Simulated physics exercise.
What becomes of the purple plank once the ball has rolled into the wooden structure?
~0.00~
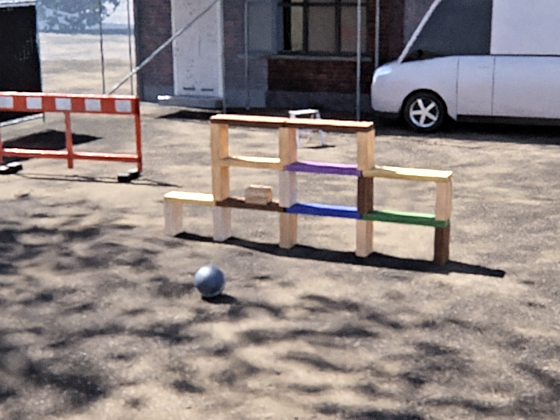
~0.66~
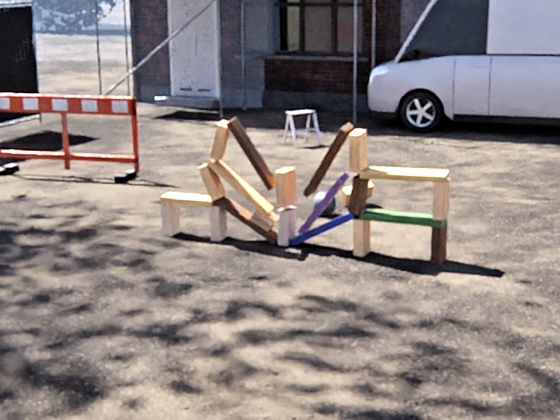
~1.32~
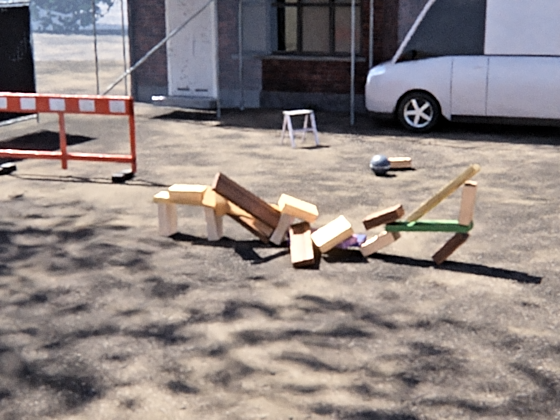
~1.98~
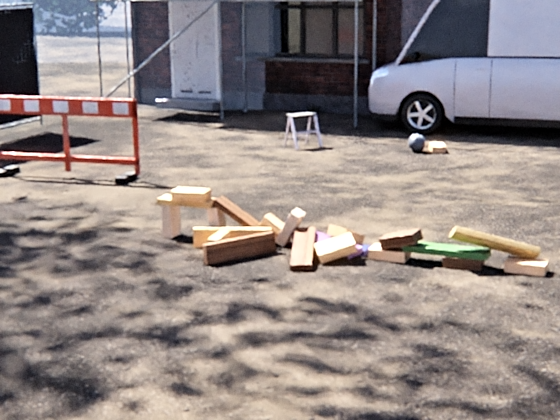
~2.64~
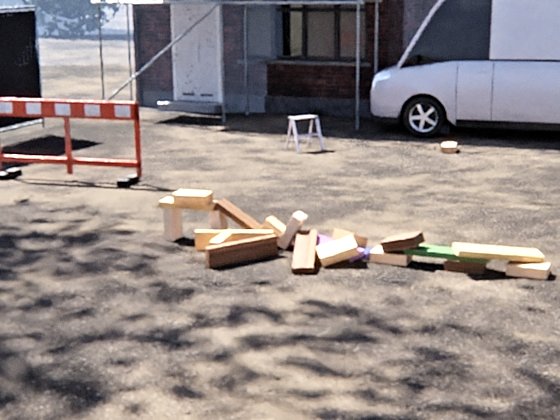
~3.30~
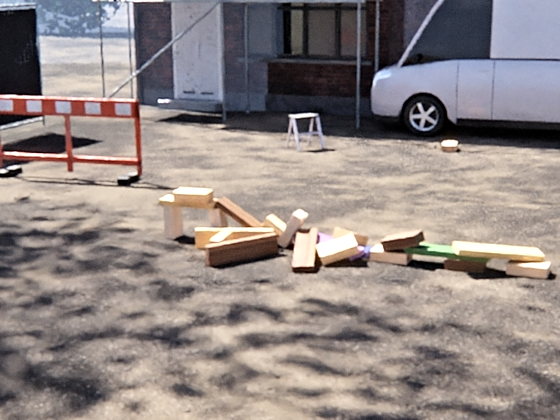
The purple plank drops as the structure gives way and ends up low among the fallen blocks in the heap.
Wooden block structure collapsing into a low heap as a grey ball rolls through it and away towards a parked white van.
